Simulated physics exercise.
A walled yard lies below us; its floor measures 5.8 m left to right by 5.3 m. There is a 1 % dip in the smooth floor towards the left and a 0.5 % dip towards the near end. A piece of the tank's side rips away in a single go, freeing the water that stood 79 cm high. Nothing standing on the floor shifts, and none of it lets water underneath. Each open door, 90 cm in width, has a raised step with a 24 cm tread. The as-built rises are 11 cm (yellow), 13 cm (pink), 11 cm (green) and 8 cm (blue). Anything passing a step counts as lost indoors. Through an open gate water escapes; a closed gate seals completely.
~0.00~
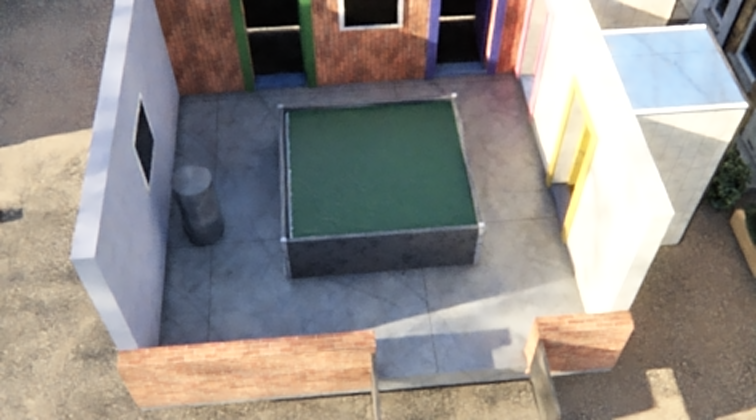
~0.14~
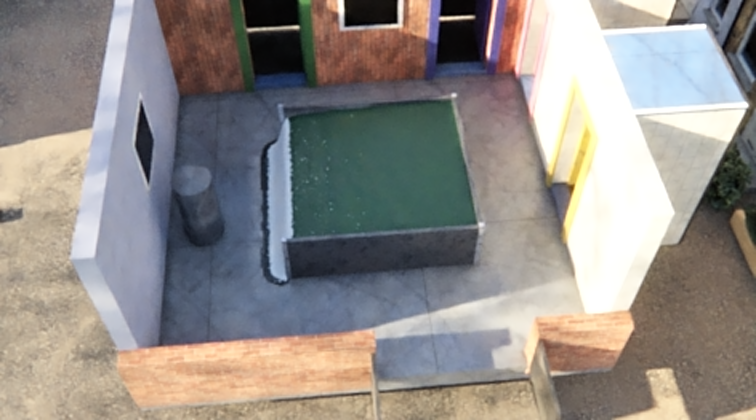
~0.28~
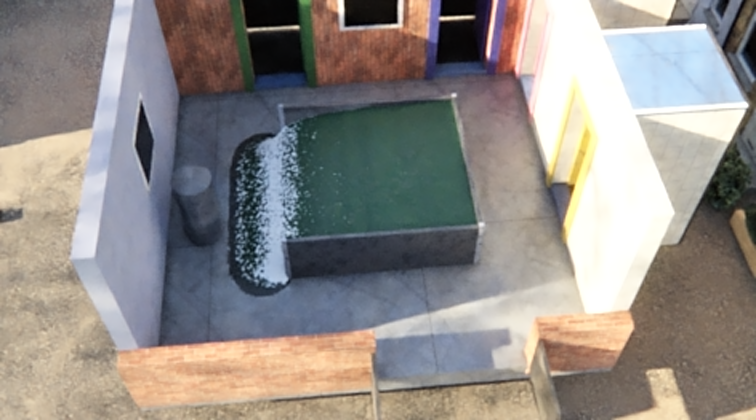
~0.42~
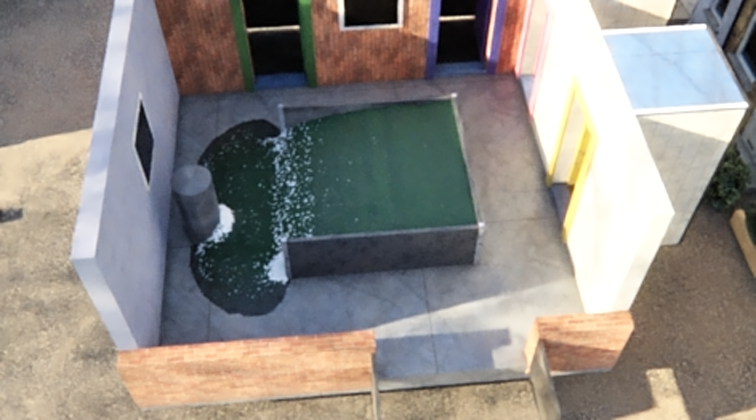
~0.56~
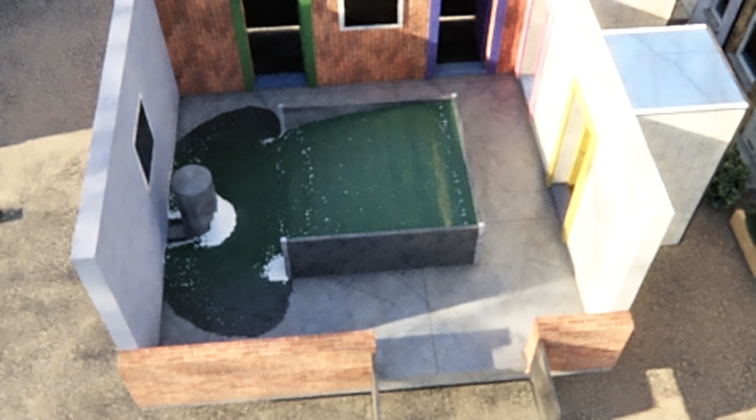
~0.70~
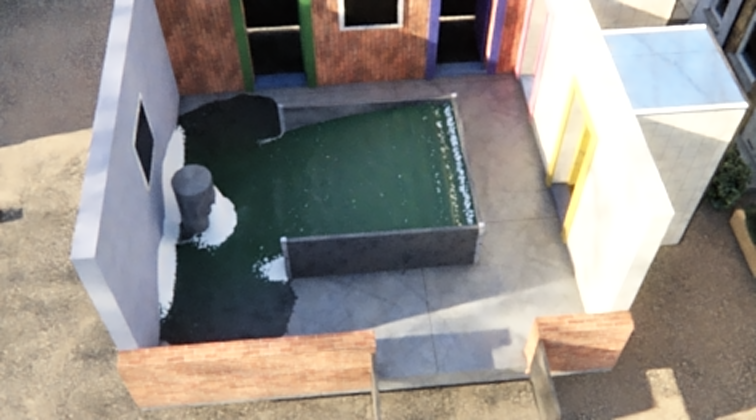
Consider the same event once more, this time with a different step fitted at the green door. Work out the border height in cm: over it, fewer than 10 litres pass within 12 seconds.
Border at about 23 cm.
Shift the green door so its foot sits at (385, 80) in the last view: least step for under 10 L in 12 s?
About 12.5 cm.
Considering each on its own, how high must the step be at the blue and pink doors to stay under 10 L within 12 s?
Close to 21 cm (blue) and close to 35 cm (pink).
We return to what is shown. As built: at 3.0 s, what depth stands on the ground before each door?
At the yellow door the depth is 0 cm, at pink 0 cm, at green 21 cm and at blue 4 cm.
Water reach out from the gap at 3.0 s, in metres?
Distance from gap: Approx. 4.4 m.
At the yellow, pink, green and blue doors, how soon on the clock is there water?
Door yellow: 3.4 seconds; door pink: 3.2 seconds; door green: 1.4 seconds; door blue: 2.8 seconds.
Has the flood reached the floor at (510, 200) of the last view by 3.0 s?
At that moment it's not yet touched.
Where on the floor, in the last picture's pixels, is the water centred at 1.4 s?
The water is centred near (304, 207).
After 1.4 s water covers 35 % of the floor, deepest (66 cm) near (157, 381); it has not reached the green door.
After 3.0 s water covers 80 % of the floor, deepest (52 cm) near (163, 309); 21 cm at the green door, 16 litres in over its 11 cm step.
After 12.0 s water covers 100 % of the floor, deepest (20 cm) near (157, 381); 16 cm at the green door, 124 litres in over its 11 cm step.
At the green door as built, the water arrived by 1.5 s and peaked near 22 cm at 3.4 s.
Run again over the same 12 s with other heights there, 23 litres in over 19.5 cm, 3 litres over 26.5 cm. The limit of 10 litres is kept from about 23 cm up.
